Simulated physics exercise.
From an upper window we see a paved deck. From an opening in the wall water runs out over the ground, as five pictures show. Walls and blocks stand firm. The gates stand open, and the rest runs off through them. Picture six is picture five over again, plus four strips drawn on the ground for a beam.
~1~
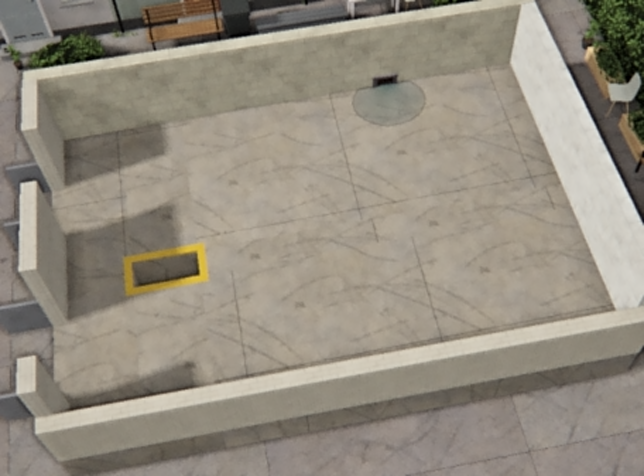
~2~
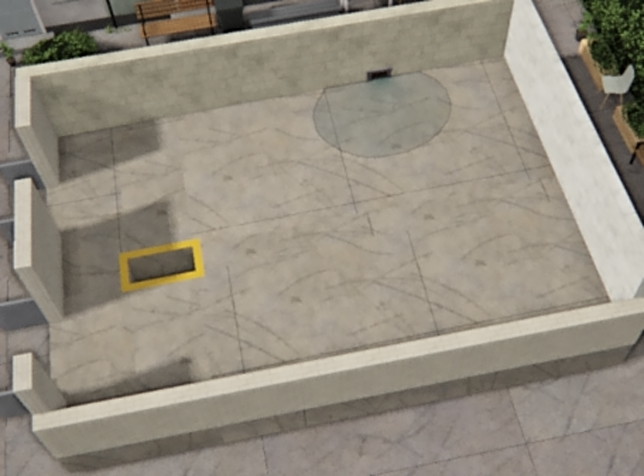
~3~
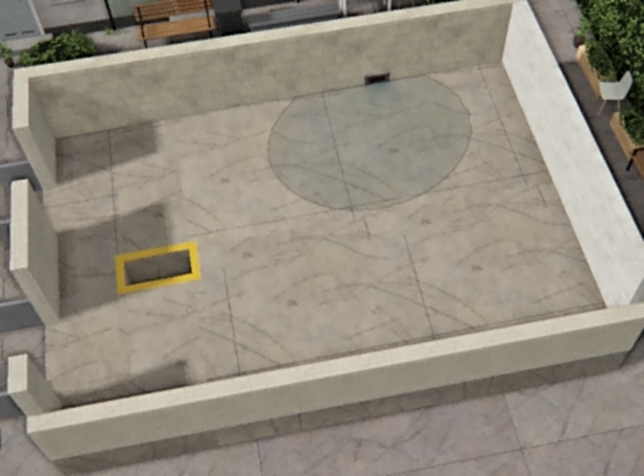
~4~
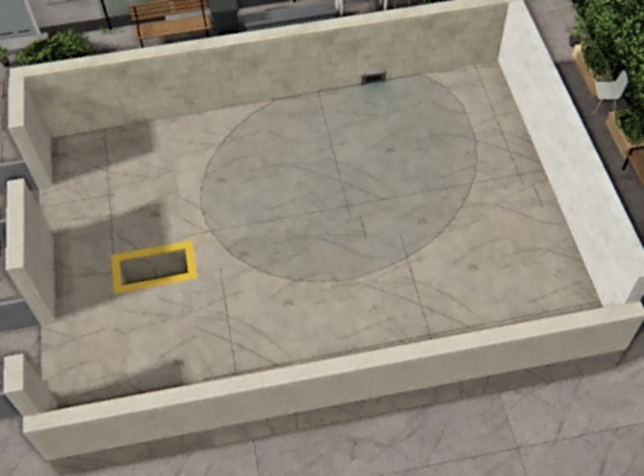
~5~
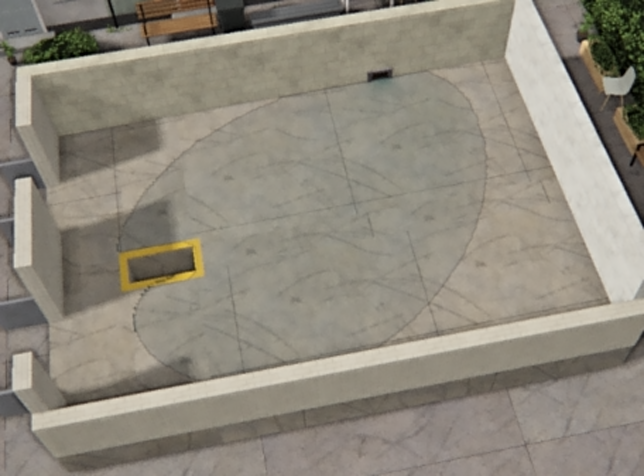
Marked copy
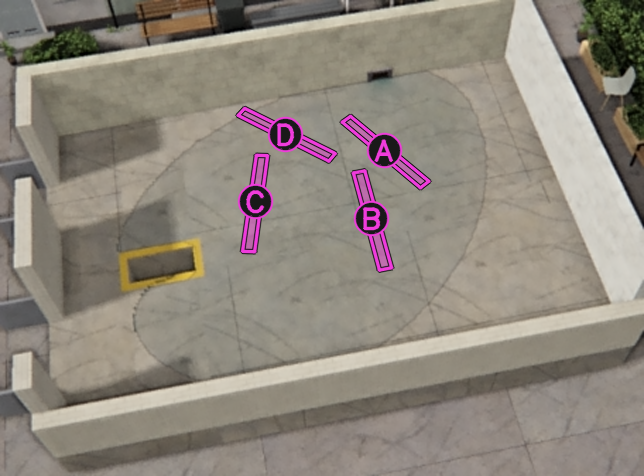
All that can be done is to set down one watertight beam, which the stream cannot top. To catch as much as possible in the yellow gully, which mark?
Position B.
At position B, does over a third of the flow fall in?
No, it does not.
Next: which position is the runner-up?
Position A.
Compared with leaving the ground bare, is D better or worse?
Position D is worse.
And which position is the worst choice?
C.
In magenta, A from (346, 119) to (424, 184); B from (385, 268) to (359, 171); C from (248, 251) to (261, 155); D from (241, 111) to (332, 157).
With A, about 14 % of the stream goes into the yellow gully, about 86 % out by the gates.
With B, about 22 % of the stream goes into the yellow gully, about 78 % out by the gates.
With C, about 5 % of the stream goes into the yellow gully, about 95 % out by the gates.
With D, about 10 % of the stream goes into the yellow gully, about 90 % out by the gates.
